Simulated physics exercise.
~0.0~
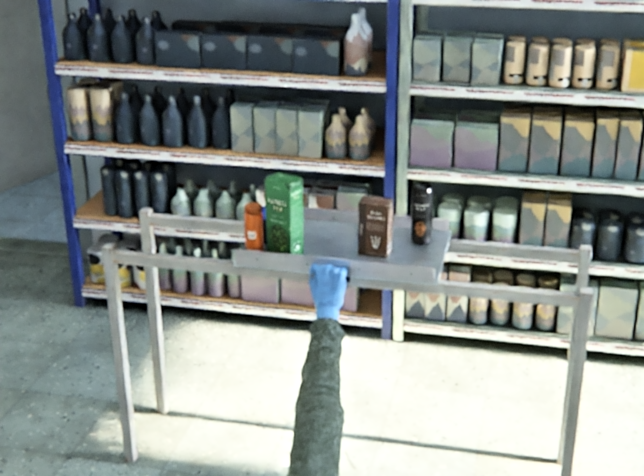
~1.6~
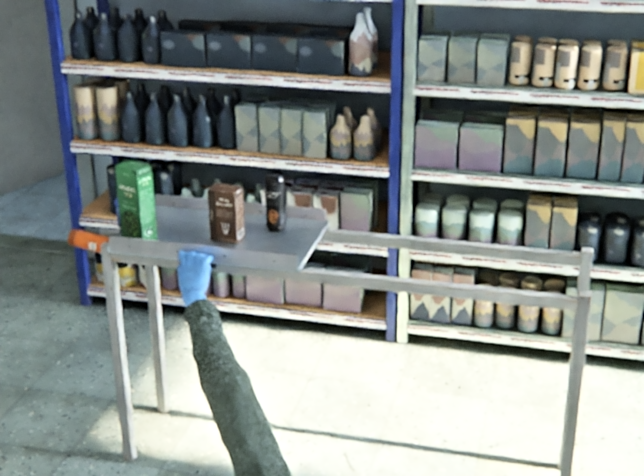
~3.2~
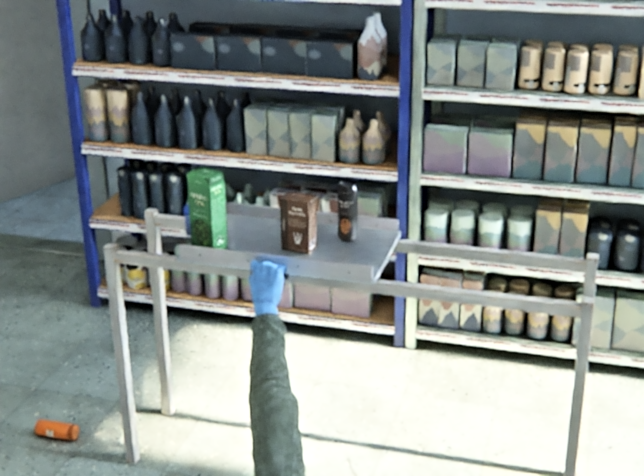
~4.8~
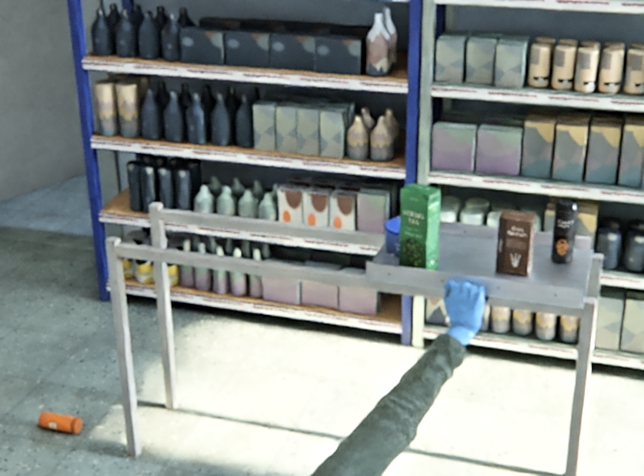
A grey tray holding cartons, a blue tub, a black can and an orange shaker slid left along a railed stand beside a gloved hand, and the shaker toppled and fell to the floor; the tray then moved to the right end, its other items still aboard.
